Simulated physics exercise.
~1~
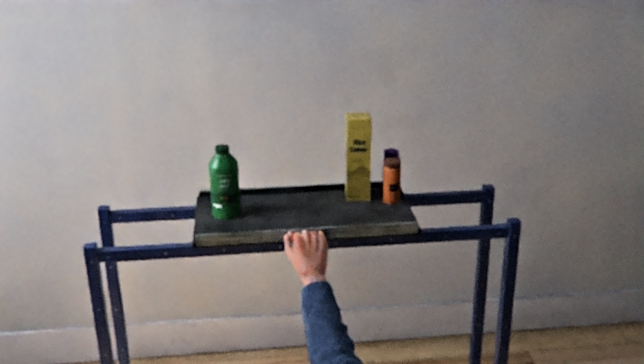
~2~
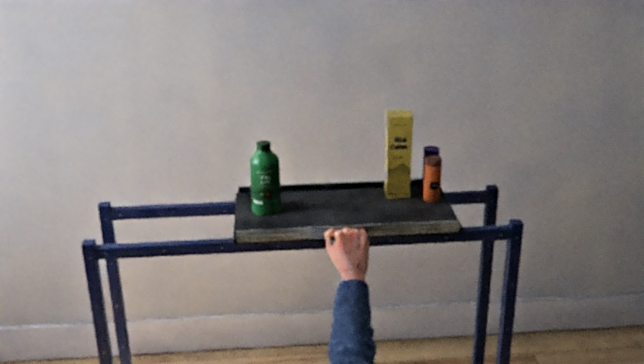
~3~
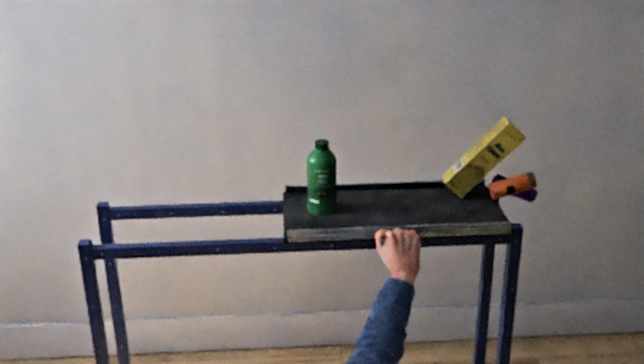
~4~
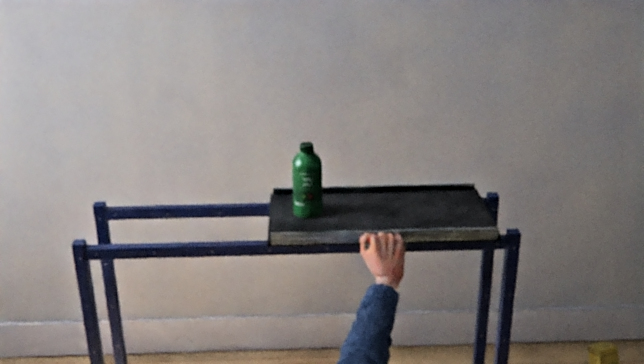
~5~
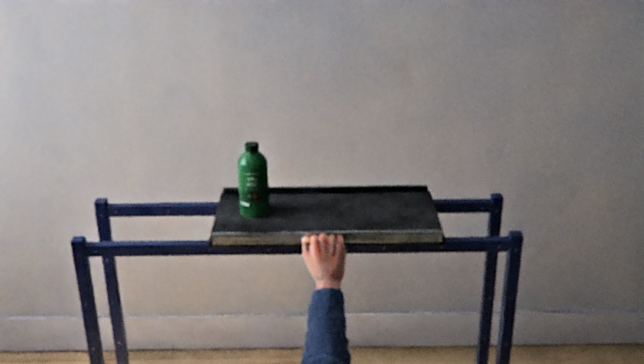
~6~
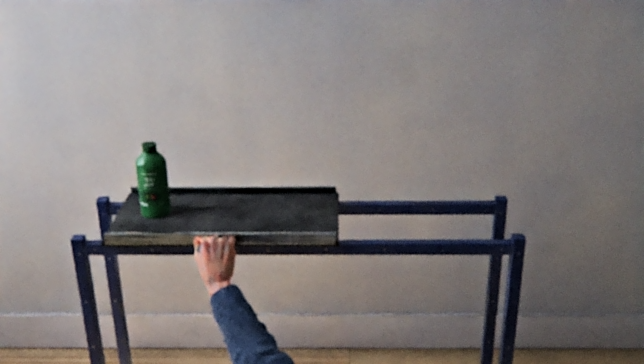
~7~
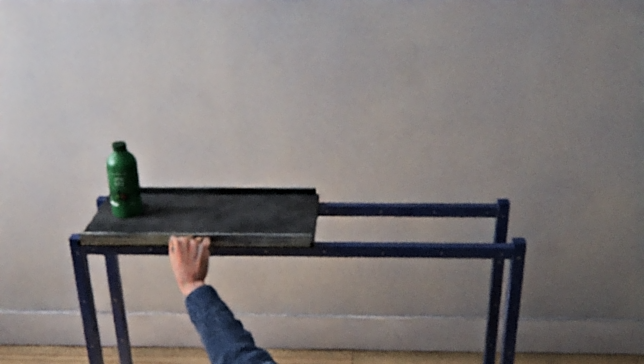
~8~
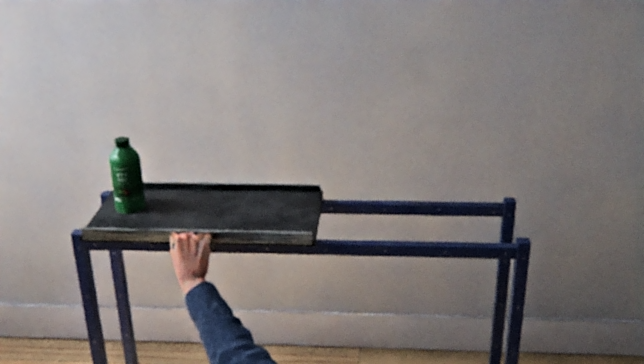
A hand slid a dark tray holding a green bottle, a yellow carton and two small shakers to the right along blue rails, and the carton and shakers toppled off the end, before it pulled the tray left with only the bottle still standing.
